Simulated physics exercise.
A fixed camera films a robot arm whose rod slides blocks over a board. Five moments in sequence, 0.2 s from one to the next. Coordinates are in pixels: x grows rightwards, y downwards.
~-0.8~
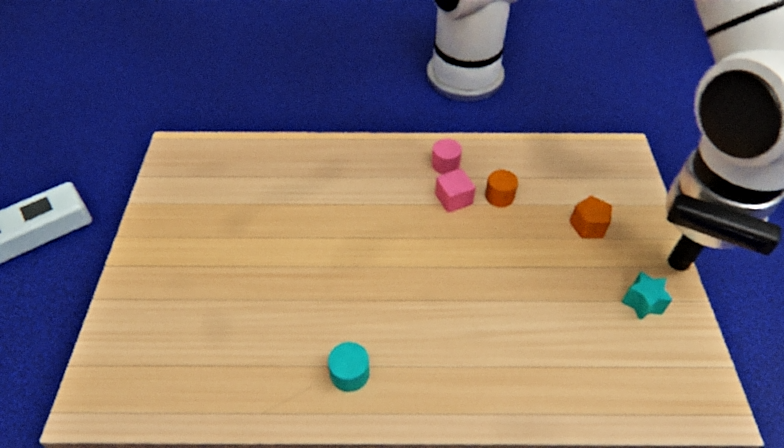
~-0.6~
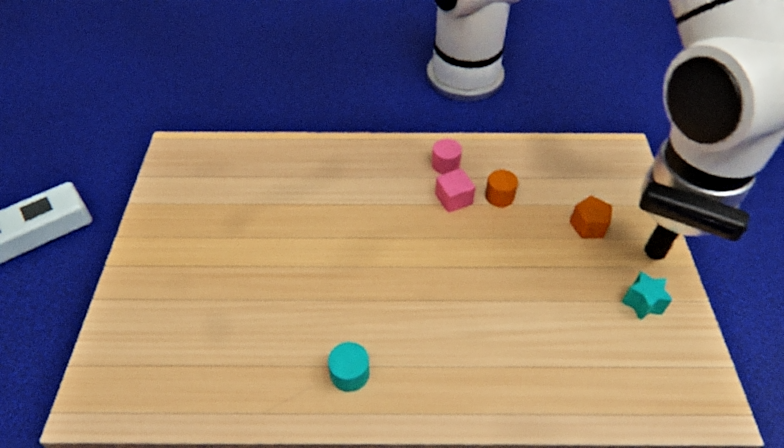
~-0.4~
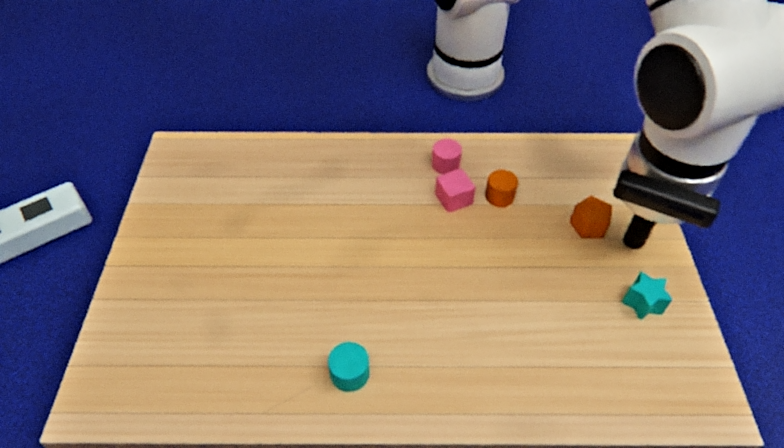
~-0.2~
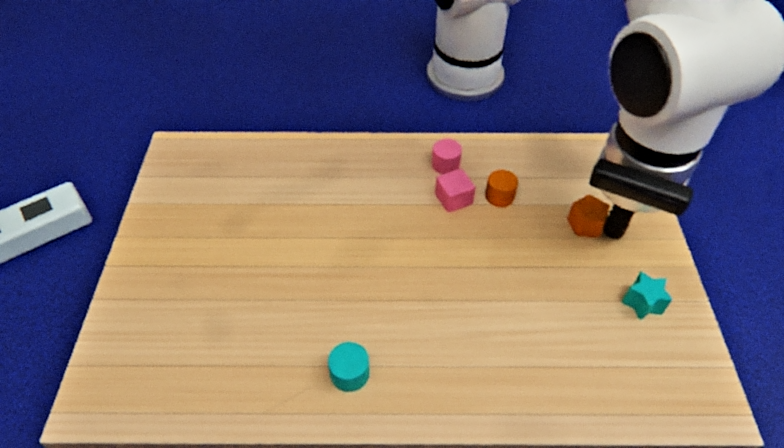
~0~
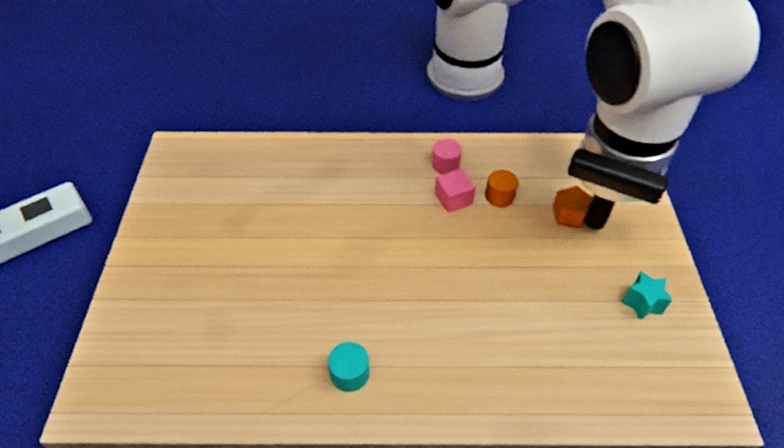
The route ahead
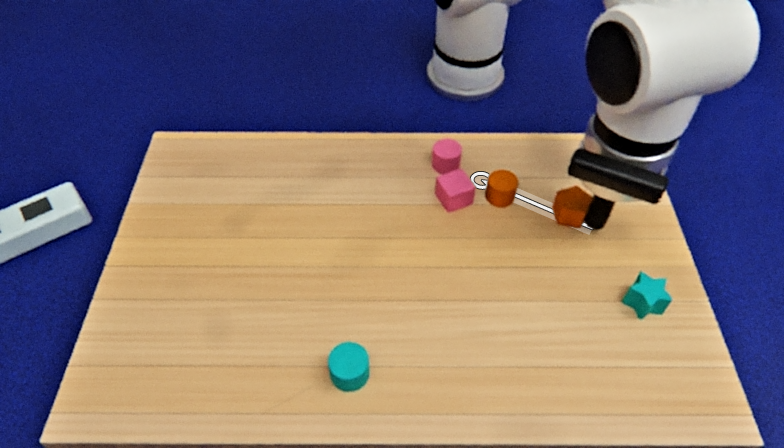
A white robot arm with a black rod moved left across the right side of a wooden board, reached the orange five-sided block and nudged it slightly left, while the other colored blocks stayed still.
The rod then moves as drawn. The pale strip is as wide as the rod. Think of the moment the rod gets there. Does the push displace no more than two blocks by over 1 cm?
In short: No.
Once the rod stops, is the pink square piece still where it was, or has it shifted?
That block moves.
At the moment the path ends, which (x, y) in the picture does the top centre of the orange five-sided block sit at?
At (521, 159).
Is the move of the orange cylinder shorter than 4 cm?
My answer is no.
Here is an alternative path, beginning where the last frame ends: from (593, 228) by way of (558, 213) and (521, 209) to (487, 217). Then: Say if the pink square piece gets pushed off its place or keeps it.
Stays put.
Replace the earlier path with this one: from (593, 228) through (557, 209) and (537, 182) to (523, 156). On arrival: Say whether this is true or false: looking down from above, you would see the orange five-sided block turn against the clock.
This is true.
Drawn move, in a line from (593, 228) to (482, 180).
On the path given first. One third of the way, rod at (555, 206); orange five-sided block at (543, 178), turned 35° clockwise.
Two thirds of the way, rod at (518, 190); orange cylinder at (495, 178); orange five-sided block at (523, 161), turned 65° clockwise.
At the end, rod at (483, 175); pink cylinder still; pink square piece at (441, 186); orange cylinder at (465, 173); orange five-sided block at (521, 159), turned 85° clockwise.
